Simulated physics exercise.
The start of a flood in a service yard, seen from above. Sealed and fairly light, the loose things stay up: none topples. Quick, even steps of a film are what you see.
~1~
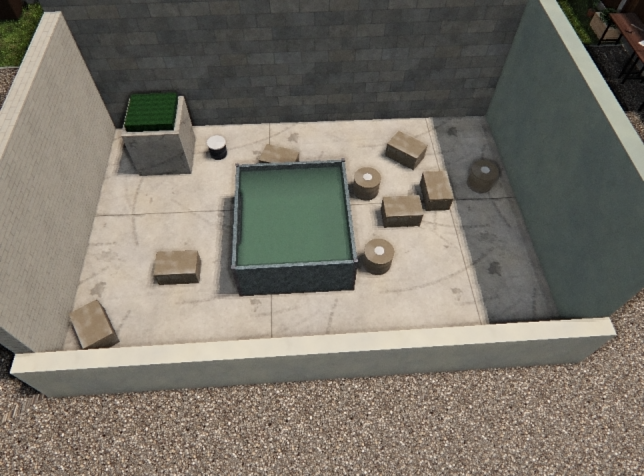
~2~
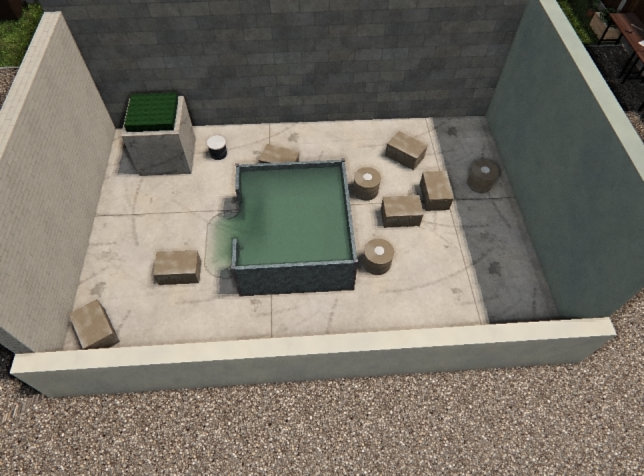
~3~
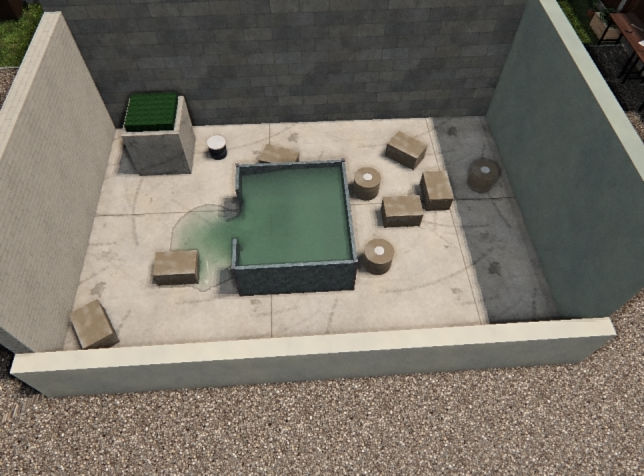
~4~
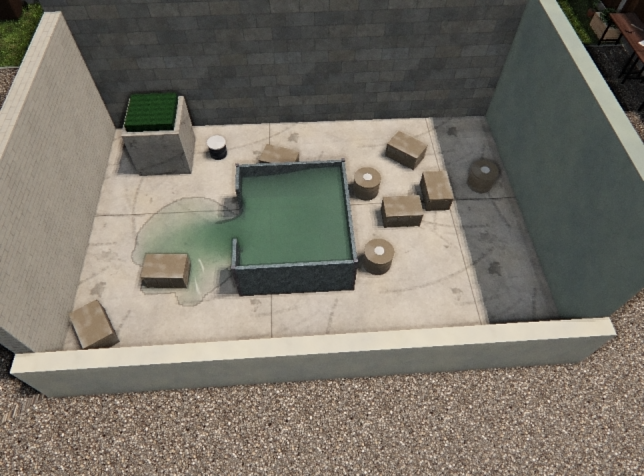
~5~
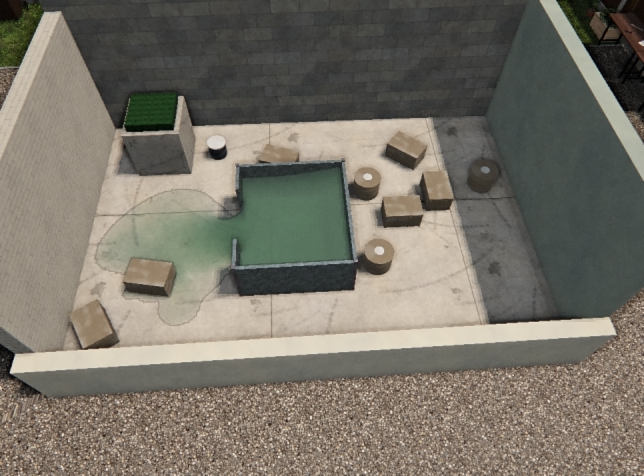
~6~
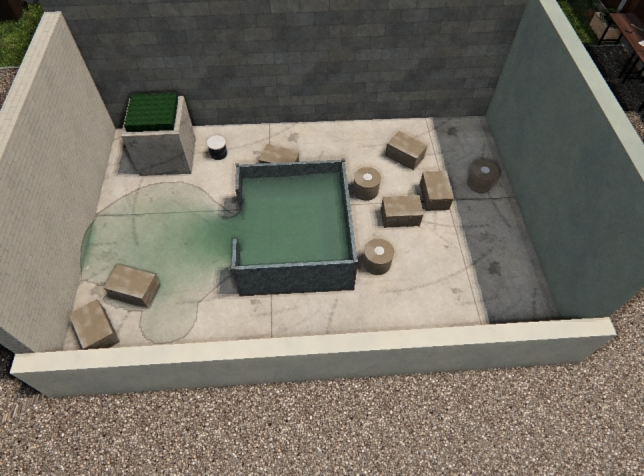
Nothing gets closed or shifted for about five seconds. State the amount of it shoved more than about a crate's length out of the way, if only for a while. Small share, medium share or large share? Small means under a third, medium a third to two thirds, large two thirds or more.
A small share.
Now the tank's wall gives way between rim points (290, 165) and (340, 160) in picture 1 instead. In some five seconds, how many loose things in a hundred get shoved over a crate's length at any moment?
That works out to about 40 per cent of them.
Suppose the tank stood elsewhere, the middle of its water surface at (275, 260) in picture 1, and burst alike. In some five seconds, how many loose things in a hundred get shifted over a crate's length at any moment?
Estimate: Near 30 per cent of them.
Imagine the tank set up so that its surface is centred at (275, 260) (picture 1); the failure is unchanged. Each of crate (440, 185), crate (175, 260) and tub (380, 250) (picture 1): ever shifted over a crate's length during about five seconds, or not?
Results in order: Never that far / made it that far / never that far.
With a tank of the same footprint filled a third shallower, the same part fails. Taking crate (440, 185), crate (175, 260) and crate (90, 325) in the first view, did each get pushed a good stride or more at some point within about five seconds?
Note, listed order: Didn't cover it / covered it / covered it.
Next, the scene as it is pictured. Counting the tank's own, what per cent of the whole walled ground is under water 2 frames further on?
Something like 30 in a hundred.
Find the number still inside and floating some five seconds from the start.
The answer is 2.
A moment on, 1 of 10 are well off their spots; 1 afloat.
Next, 1 of 10 are well off their spots; 2 afloat.
Later, 2 of 10 are well off their spots; 2 afloat.
In the end, 2 of 10 are well off their spots, and 2 have been at some point; 2 afloat.
